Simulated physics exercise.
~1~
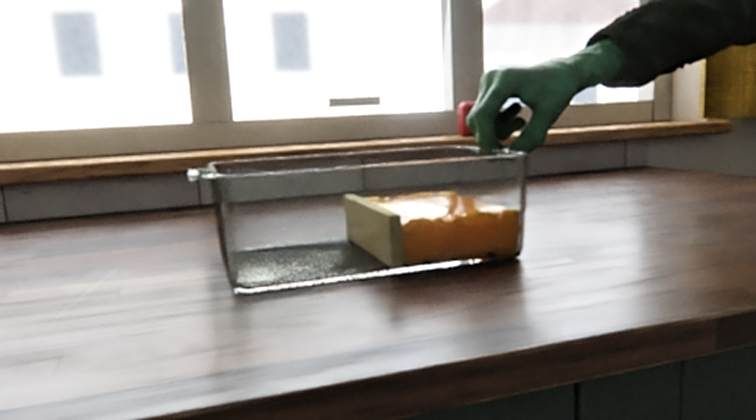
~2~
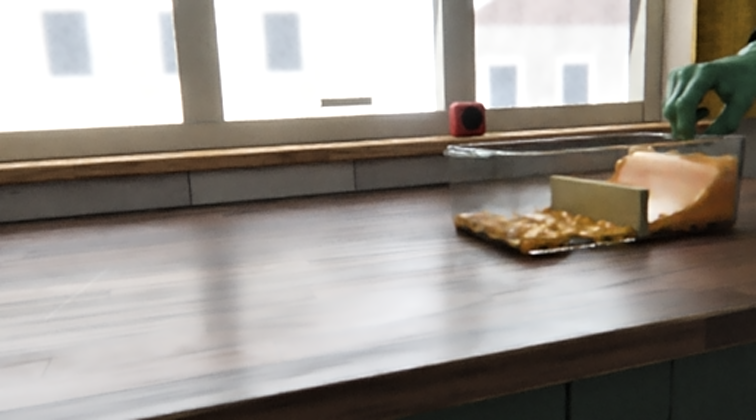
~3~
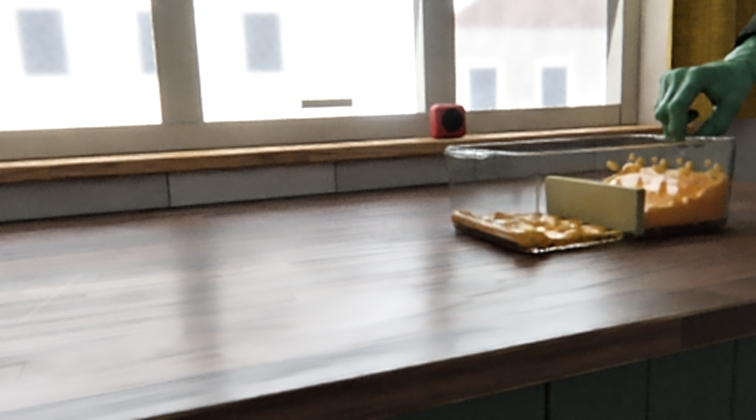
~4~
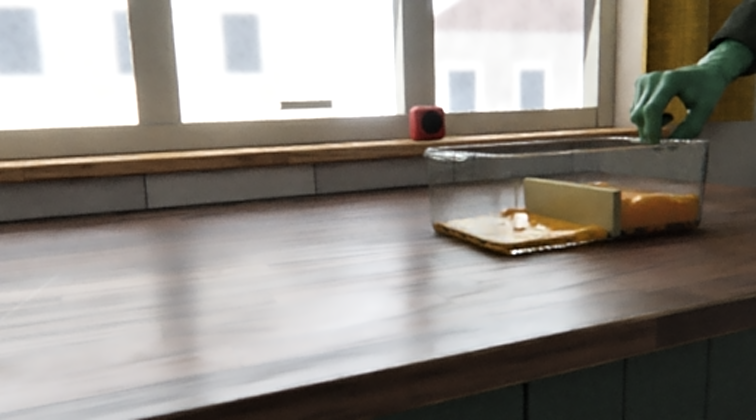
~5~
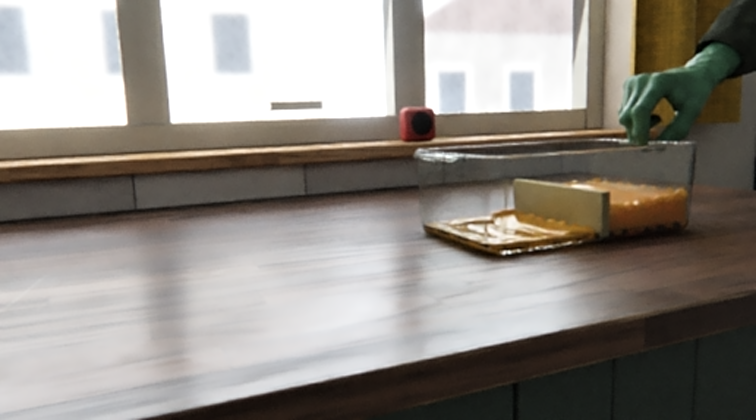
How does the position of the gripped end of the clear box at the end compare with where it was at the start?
It starts right of the middle of the view, in front of the window, and ends farther to the right, near the yellow curtain.
